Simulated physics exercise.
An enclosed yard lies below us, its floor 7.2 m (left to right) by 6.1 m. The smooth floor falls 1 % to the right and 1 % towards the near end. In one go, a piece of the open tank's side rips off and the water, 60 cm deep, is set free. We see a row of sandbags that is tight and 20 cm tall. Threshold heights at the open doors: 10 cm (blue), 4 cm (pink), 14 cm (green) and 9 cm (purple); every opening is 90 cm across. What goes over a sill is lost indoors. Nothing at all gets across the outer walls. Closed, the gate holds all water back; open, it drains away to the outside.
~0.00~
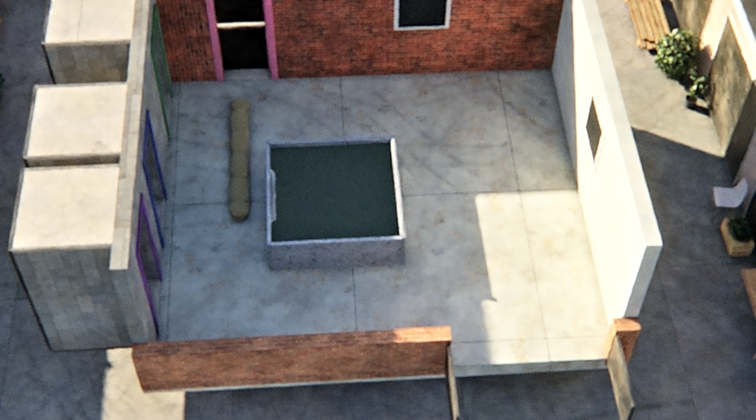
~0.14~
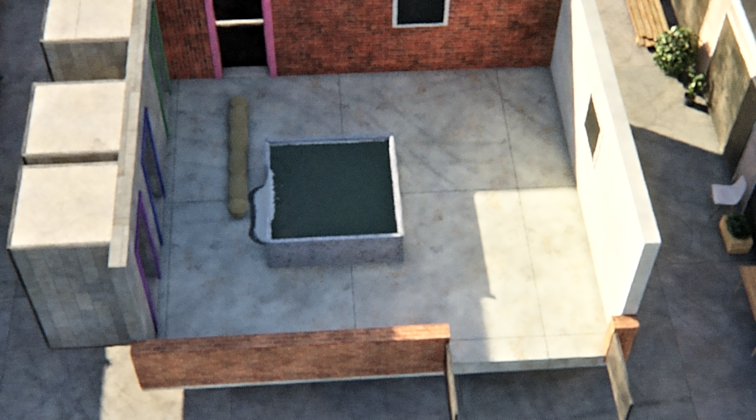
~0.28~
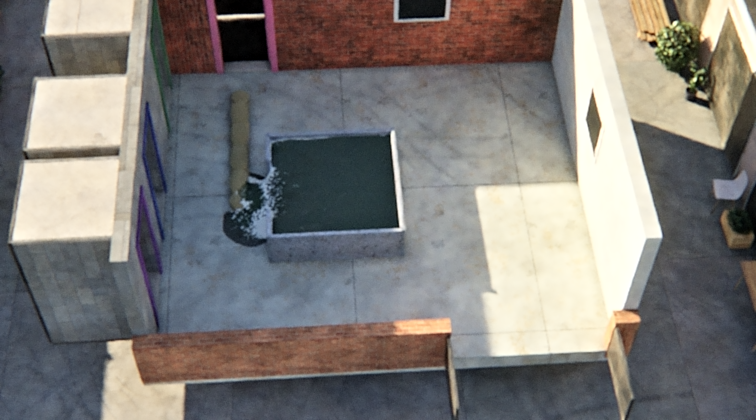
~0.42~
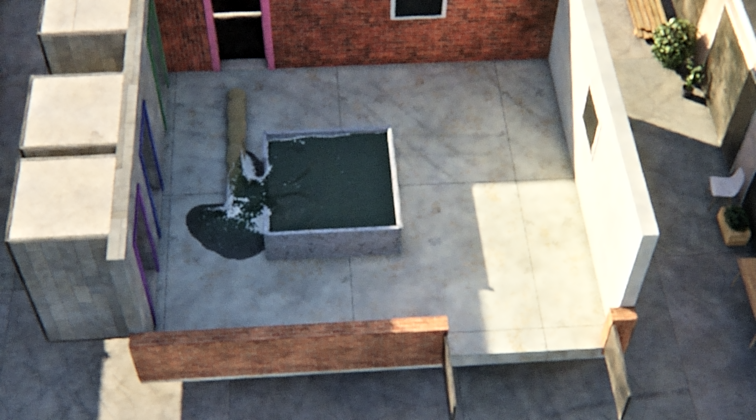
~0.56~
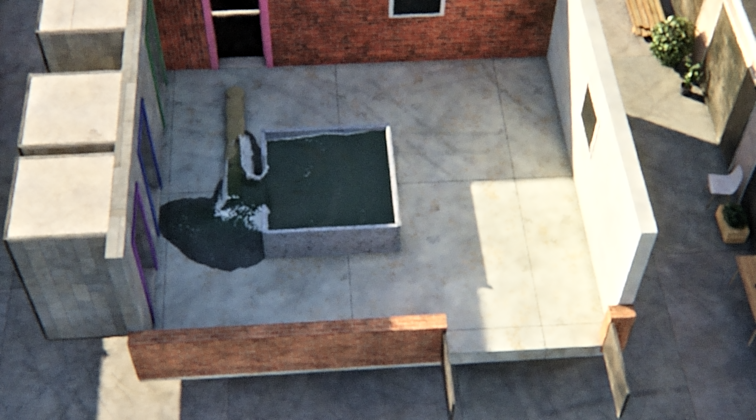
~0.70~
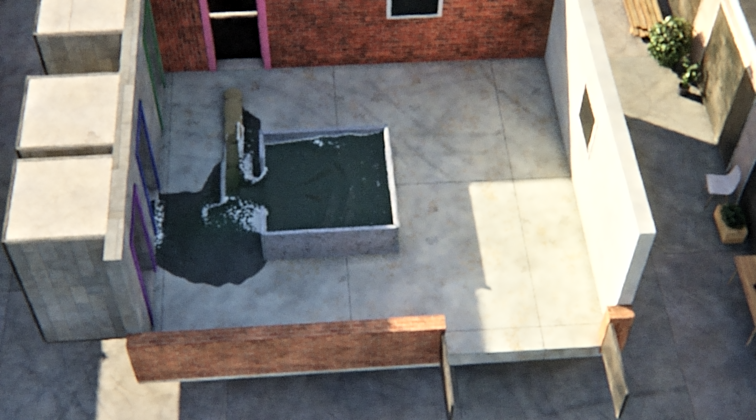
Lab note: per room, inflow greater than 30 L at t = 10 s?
Blue door yes; pink door yes; green door no; purple door yes.
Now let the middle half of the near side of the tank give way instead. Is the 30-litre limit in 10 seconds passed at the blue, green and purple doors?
Door by door - blue: Within bounds, green: Within bounds, purple: Out of bounds.
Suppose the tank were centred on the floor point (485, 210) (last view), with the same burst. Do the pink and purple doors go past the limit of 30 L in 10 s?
Pink gets more than that, purple gets more than that.
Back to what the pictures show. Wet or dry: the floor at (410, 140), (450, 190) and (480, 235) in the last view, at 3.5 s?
Point 1: Unreached; point 2: Unreached; point 3: Unreached.
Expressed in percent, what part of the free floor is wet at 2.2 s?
Close to 30 in a hundred parts are wet.
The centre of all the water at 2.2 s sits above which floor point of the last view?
Around (283, 211).
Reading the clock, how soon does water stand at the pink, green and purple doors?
So pink at 1.1 s, green at 1.8 s, and purple at 1.0 s.
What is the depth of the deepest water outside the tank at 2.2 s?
About 38 cm at most.
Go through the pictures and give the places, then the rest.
In the first frame, the open tank at (333, 192) is whole and still, 60 cm deep.
In the second frame, the front is at (263, 240), 0.6 m from the gap at (271, 206); 0.3 m2 of floor is under water; 60 cm left at the back of the open tank.
In the third frame, water pours out at (272, 202) and has run 0.9 m, to (232, 234); typically 14 cm deep outside, 60 cm at the open tank's back.
In the fourth frame, water pours out at (269, 200) and has run 1.3 m, to (193, 224); typically 7 cm deep outside, 60 cm at the open tank's back.
In the fifth frame, the front is at (159, 221), 1.9 m from the gap at (267, 198); 2.6 m2 of floor is under water; 60 cm left at the back of the open tank.
In the sixth frame, water pours out at (266, 199) and has run 2.2 m, to (243, 113); typically 5 cm deep outside, 58 cm at the open tank's back.
After 1.4 s water covers 20 % of the floor and is deepest (46 cm) near (243, 205); blue door 22 cm at the sill, 34 L in, pink door 3 cm at the sill, 0 L in, green door not reached, purple door 17 cm at the sill, 2 L in.
After 2.2 s water covers 30 % of the floor and is deepest (38 cm) near (243, 205); blue door 23 cm at the sill, 95 L in, pink door 6 cm at the sill, 11 L in, green door 5 cm at the sill, 0 L in, purple door 16 cm at the sill, 23 L in.
After 3.5 s water covers 45 % of the floor and is deepest (30 cm) near (243, 197); blue door 13 cm at the sill, 145 L in, pink door 8 cm at the sill, 48 L in, green door 4 cm at the sill, 0 L in, purple door 12 cm at the sill, 46 L in.
After 6.0 s water covers 75 % of the floor and is deepest (19 cm) near (243, 205); blue door 8 cm at the sill, 164 L in, pink door 9 cm at the sill, 91 L in, green door 9 cm at the sill, 0 L in, purple door 11 cm at the sill, 69 L in.
After 10.0 s water covers 90 % of the floor and is deepest (12 cm) near (243, 205); blue door 6 cm at the sill, 166 L in, pink door 5 cm at the sill, 120 L in, green door 4 cm at the sill, 0 L in, purple door 8 cm at the sill, 76 L in.
